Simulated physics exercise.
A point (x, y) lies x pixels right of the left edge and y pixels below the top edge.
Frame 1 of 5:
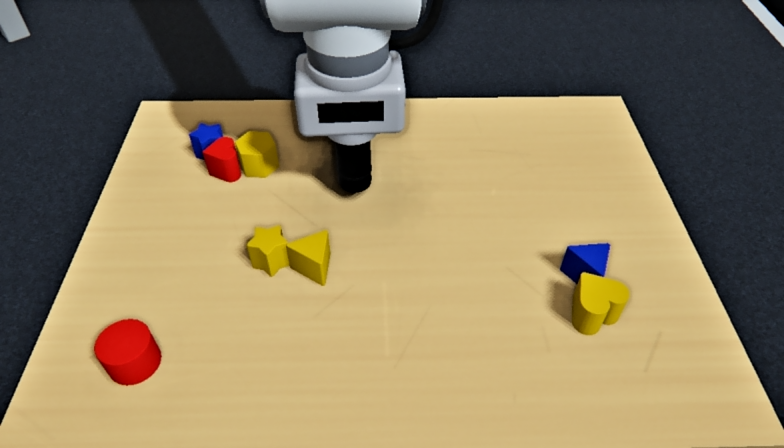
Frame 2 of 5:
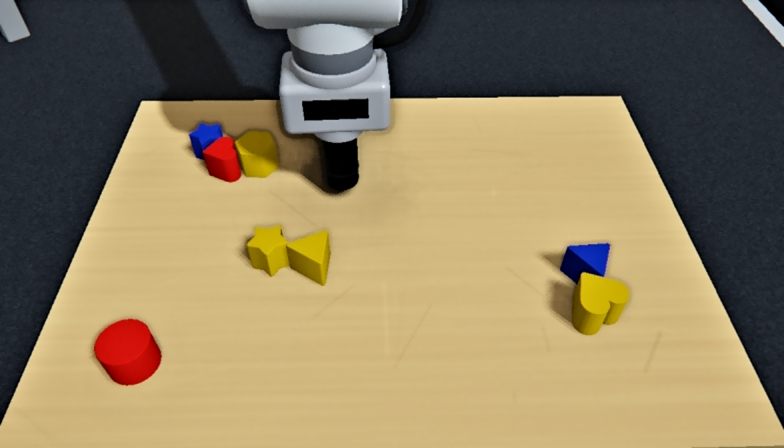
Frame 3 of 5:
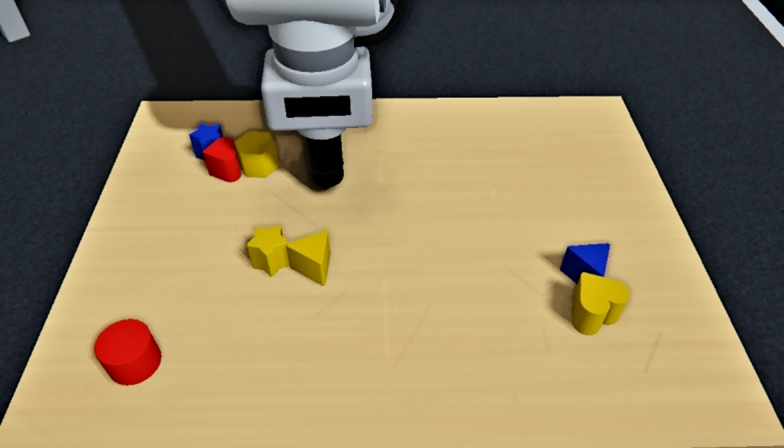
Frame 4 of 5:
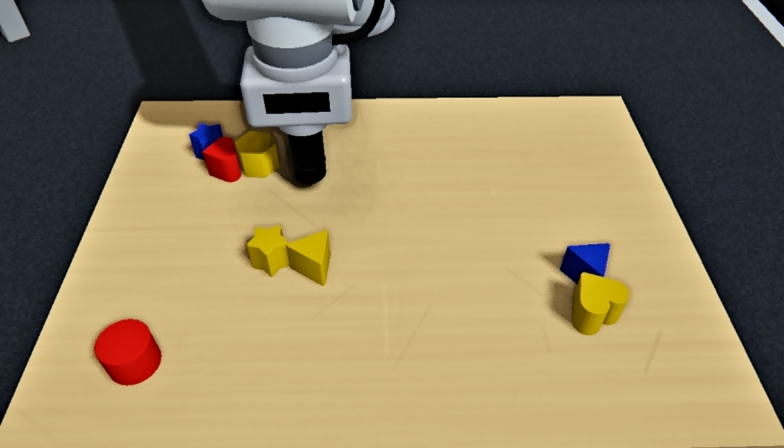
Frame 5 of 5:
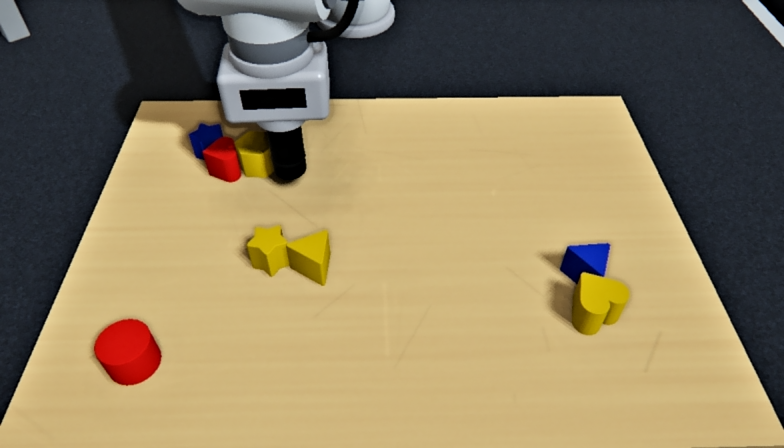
A white robot arm with a black cylindrical tip slides steadily left along the far side of a pale wooden table, seen from a fixed, raised front view. Blue, red and yellow blocks cluster at the far left, a yellow star and triangle sit nearer, a red cylinder near left, a blue triangle and yellow heart right. The tip closes on the yellow hexagon as the blocks barely move.
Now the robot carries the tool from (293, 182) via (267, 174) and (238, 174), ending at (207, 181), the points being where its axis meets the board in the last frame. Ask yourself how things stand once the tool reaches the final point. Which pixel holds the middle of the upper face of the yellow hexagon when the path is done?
At roughly (225, 130).
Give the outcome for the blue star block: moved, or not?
At the end of the path, the blue star block has moved off its old spot.
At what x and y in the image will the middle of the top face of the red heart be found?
The spot you're after is about (172, 149) in the image.
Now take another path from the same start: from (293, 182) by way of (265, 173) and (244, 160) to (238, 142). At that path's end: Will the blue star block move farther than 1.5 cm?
Yes, that is how it ends up.
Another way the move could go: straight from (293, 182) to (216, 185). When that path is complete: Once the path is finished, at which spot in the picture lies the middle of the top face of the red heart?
Just about (193, 144).
On the path given first. Halfway along, tool (249, 160); blue star block (199, 130), turned 15° clockwise; red heart (210, 148), turned 45° anticlockwise; yellow hexagon (231, 131), turned 25° clockwise.
At the end, tool (204, 169); blue star block (192, 128), turned 35° clockwise; red heart (172, 149); yellow hexagon (225, 130), turned 35° clockwise.
